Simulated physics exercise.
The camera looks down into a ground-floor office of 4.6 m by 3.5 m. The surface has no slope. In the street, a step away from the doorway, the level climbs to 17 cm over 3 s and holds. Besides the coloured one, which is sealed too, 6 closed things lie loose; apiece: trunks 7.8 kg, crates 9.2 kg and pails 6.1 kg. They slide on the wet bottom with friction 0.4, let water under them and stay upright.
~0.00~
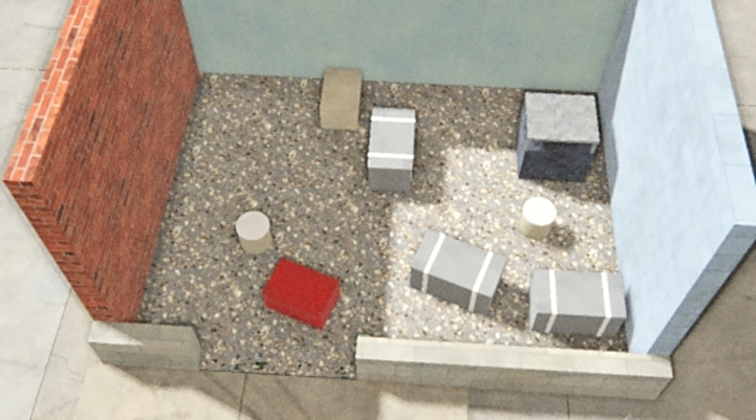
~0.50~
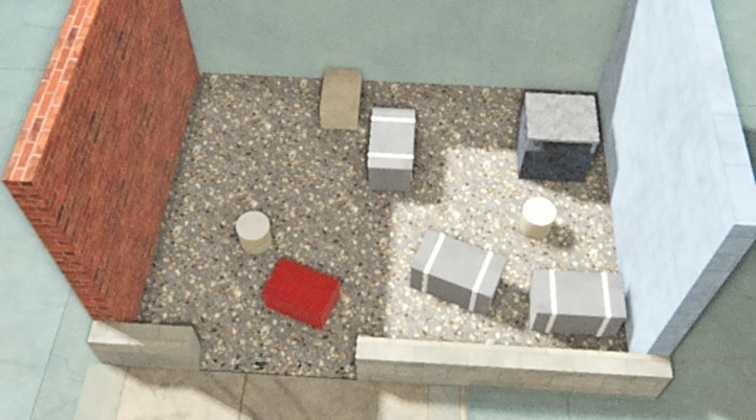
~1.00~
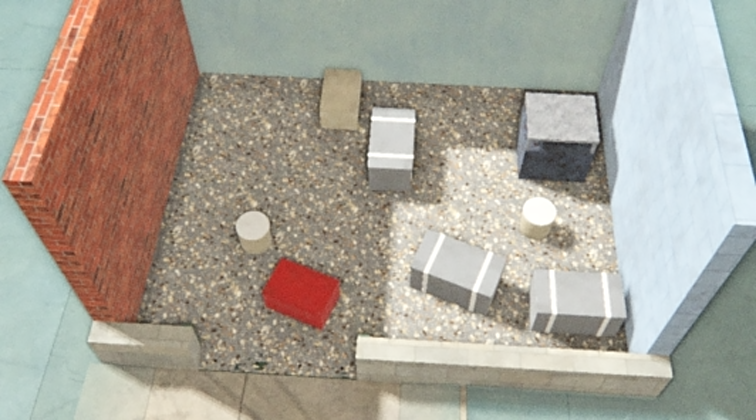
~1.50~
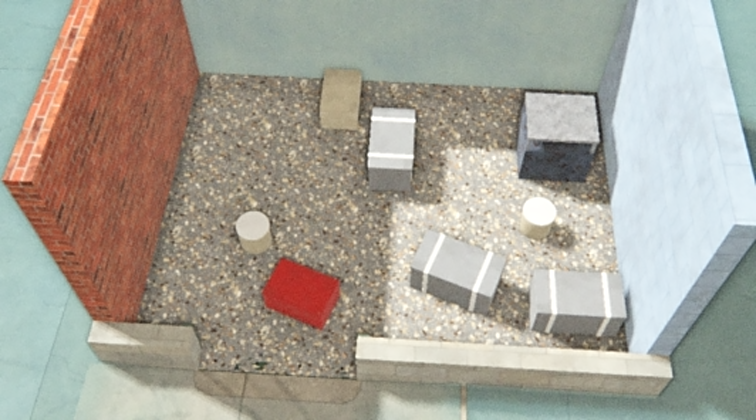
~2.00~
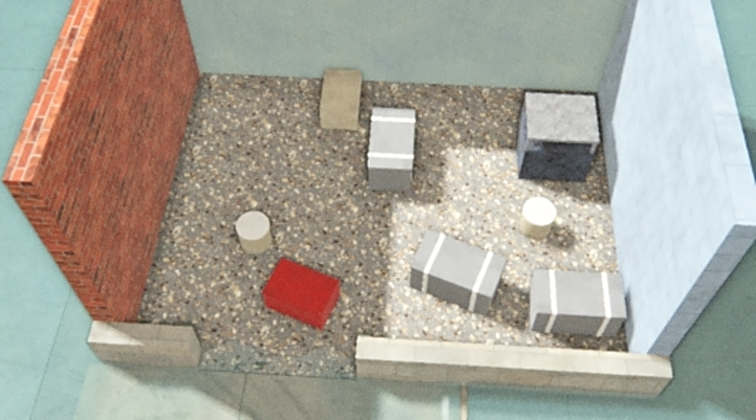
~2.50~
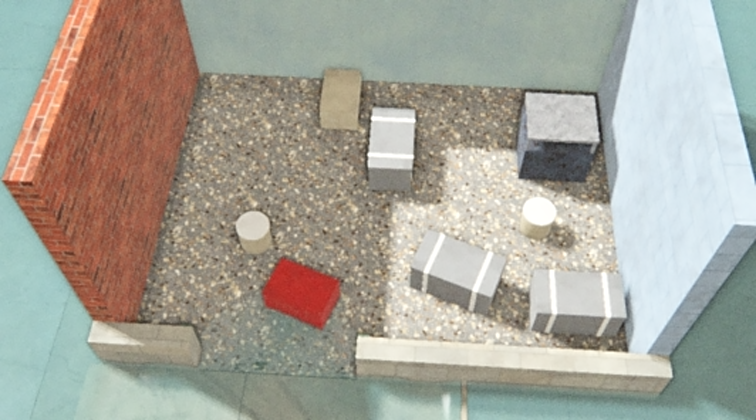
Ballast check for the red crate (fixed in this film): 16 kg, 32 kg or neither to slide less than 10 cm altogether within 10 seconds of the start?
Verdict: Neither weight holds it.
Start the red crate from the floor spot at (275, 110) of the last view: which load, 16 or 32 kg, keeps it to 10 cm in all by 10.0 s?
Only the larger holds.
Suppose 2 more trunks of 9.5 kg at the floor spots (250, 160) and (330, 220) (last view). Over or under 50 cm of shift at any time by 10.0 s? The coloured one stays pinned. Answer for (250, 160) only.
It is more.
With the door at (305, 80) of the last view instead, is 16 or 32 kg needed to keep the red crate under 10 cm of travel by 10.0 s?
Then only the larger load is enough.
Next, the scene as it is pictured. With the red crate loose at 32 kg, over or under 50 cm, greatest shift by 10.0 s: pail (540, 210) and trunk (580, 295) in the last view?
In turn: Under, short of it.
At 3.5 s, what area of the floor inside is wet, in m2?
About 2.5 m2.
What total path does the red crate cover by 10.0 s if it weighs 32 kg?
About 60 cm.
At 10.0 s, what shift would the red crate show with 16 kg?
Roughly 250 cm.
After 3.5 s the red crate would be 49 cm from its start with 16 kg and 11 cm from its start with 32 kg; 6 cm of water round it then.
After 4.5 s the red crate would be 122 cm from its start with 16 kg and 45 cm from its start with 32 kg; 6 cm of water round it then.
After 7.0 s the red crate would be 206 cm from its start with 16 kg and 54 cm from its start with 32 kg; 6 cm of water round it then.
After 10.0 s the red crate would be 246 cm from its start with 16 kg and 57 cm from its start with 32 kg; 7 cm of water round it then.
